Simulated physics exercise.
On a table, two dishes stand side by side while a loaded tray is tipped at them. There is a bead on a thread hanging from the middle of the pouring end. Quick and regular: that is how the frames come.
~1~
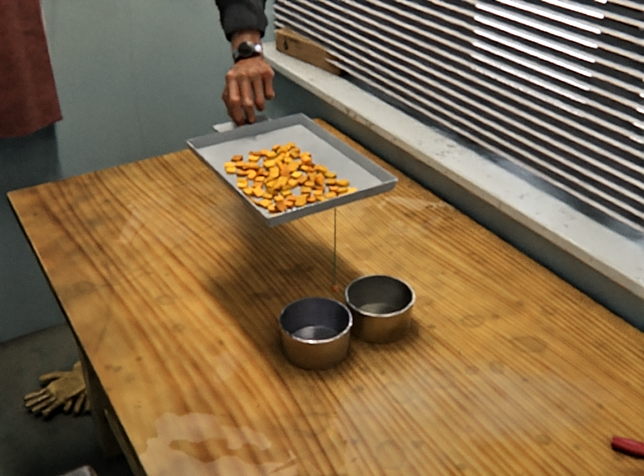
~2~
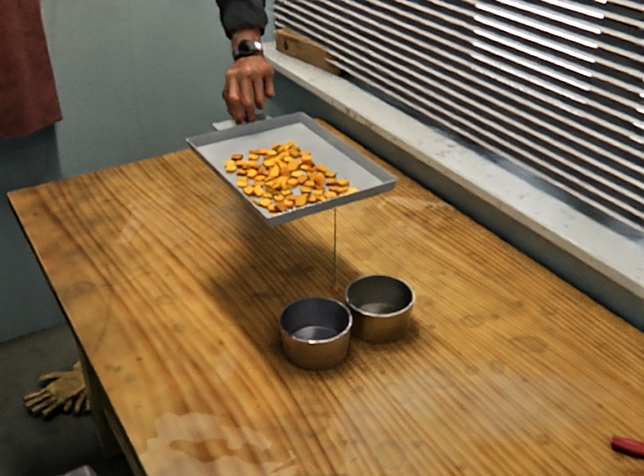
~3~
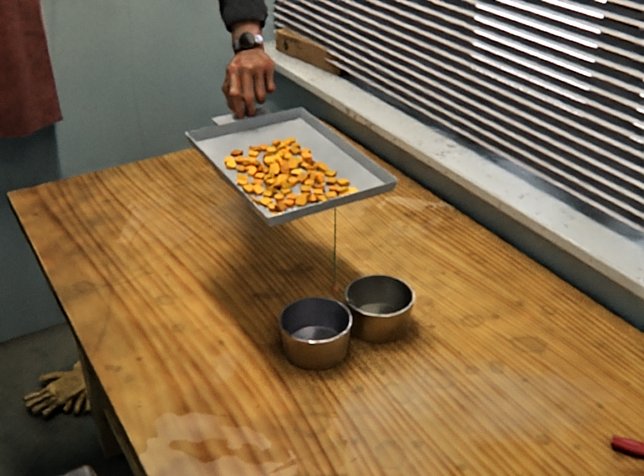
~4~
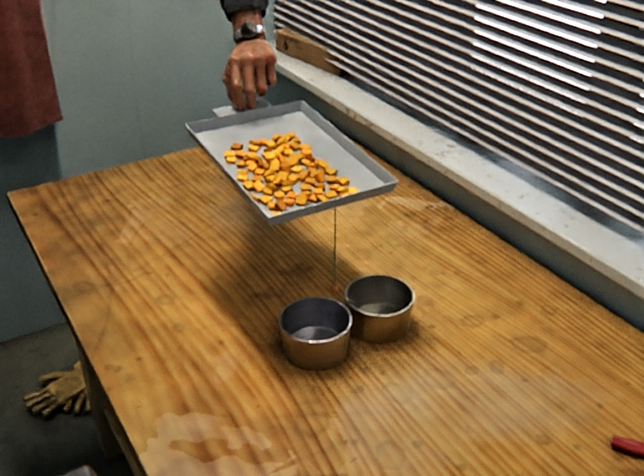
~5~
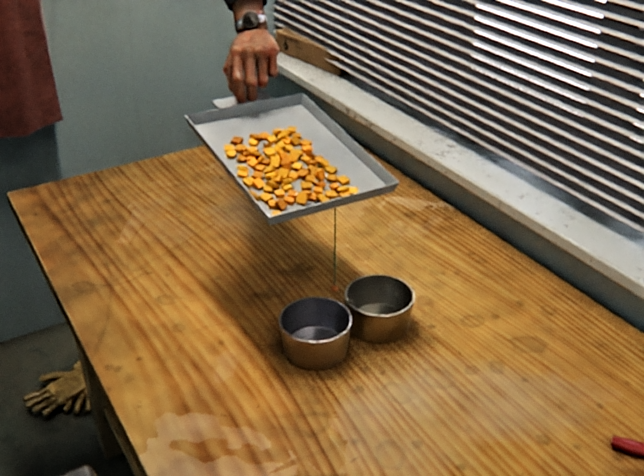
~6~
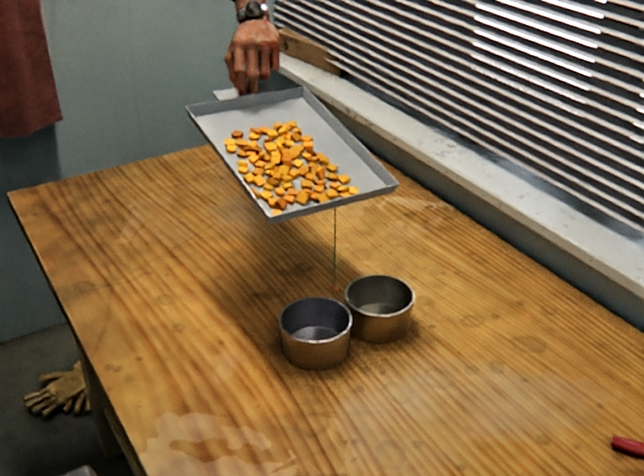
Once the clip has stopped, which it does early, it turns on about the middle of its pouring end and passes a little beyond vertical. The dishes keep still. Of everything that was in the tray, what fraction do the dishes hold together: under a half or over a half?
Together they hold over a half.
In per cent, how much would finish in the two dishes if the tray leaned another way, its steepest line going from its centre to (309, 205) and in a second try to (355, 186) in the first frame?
60 % and 60 %.
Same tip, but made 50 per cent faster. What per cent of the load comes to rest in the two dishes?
Close to 70 in a hundred.
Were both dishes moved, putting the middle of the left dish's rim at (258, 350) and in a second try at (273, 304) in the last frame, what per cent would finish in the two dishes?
Roughly 30% the first time and 0% the second time.
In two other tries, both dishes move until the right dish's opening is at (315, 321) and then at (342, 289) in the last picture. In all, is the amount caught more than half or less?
Try 1: A minority of it. Try 2: A minority of it.
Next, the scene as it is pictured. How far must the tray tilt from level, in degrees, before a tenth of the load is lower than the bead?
The angle is roughly 80° at that point.
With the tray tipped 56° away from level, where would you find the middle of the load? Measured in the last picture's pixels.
Somewhere about pixel (332, 175).
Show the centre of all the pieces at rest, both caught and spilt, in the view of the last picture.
Near pixel (378, 328).
Soon, tray tipped steeply; all on the tray.
A while on, tray tipped right over; most on the tray; a small part in the right dish; a small part outside both; a small part in the air.
Towards the end, tray tipped past a quarter turn; a small part in the left dish; about two thirds in the right dish; about a third outside both.
Finally, tray tipped past a quarter turn; a small part in the left dish; about two thirds in the right dish; about a third outside both.
